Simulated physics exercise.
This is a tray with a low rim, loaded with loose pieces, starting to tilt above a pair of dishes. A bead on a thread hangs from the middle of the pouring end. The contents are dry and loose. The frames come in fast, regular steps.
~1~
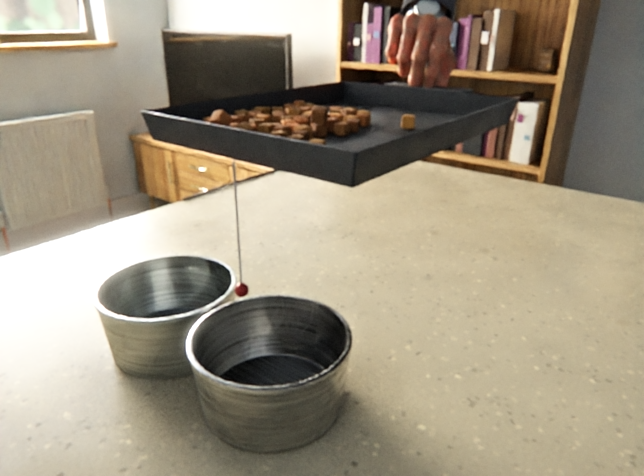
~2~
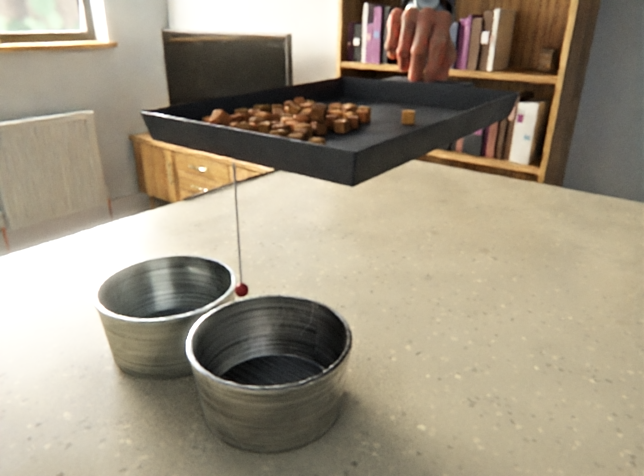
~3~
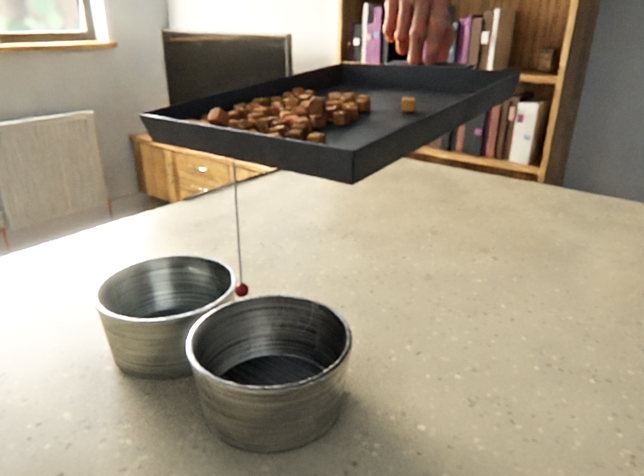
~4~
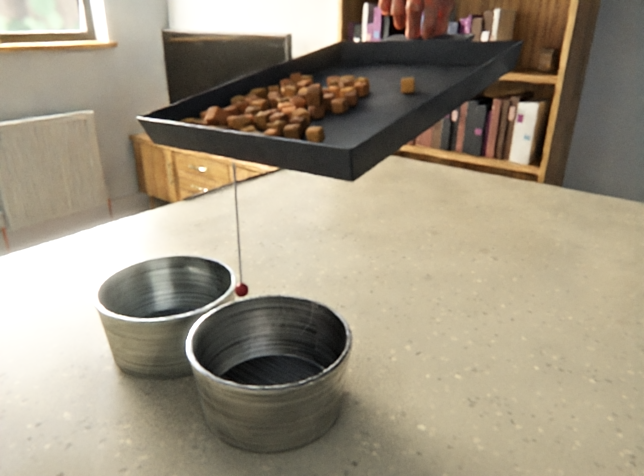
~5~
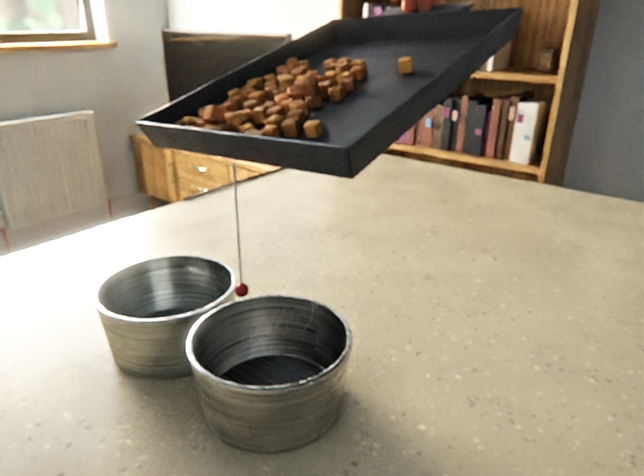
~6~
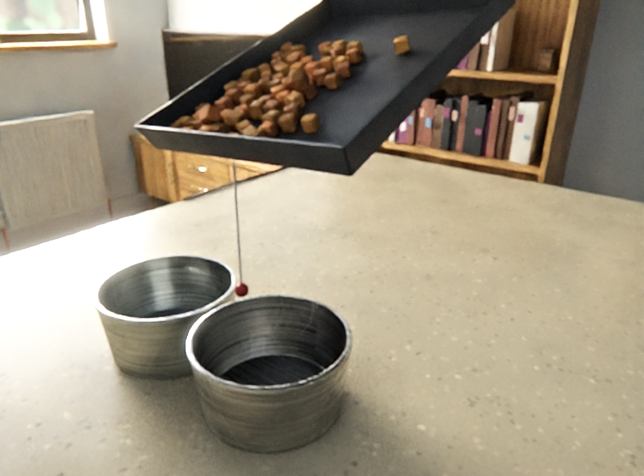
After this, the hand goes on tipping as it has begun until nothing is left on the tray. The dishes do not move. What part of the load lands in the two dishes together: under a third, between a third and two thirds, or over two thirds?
They take from one third to two thirds between them.
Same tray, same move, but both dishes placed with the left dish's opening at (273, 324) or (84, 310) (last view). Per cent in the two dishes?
In turn 0 and 80 in a hundred.
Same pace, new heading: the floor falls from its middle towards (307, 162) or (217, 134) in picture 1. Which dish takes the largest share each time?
First right, then the left one.
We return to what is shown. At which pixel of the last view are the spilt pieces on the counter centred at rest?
Around (41, 421).
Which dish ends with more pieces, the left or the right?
Fuller: The left-hand dish.
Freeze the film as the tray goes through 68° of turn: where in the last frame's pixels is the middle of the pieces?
Roughly at (205, 100).
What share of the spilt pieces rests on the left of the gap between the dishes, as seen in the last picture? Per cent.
Close to 100 per cent.
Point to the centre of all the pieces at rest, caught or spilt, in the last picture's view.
Roughly at (110, 376).
Shortly afterwards, tray tipped steeply; all but a few on the tray; only a few in the air.
Next, tray tipped past a quarter turn; all but a few on the tray; only a few in the left dish; only a few in the air.
Some moments later, tray tipped past a quarter turn; a little in the right dish; near a third in the left dish; near half outside both.
In the end, tray tipped past a quarter turn; a little in the right dish; near a third in the left dish; near half outside both.
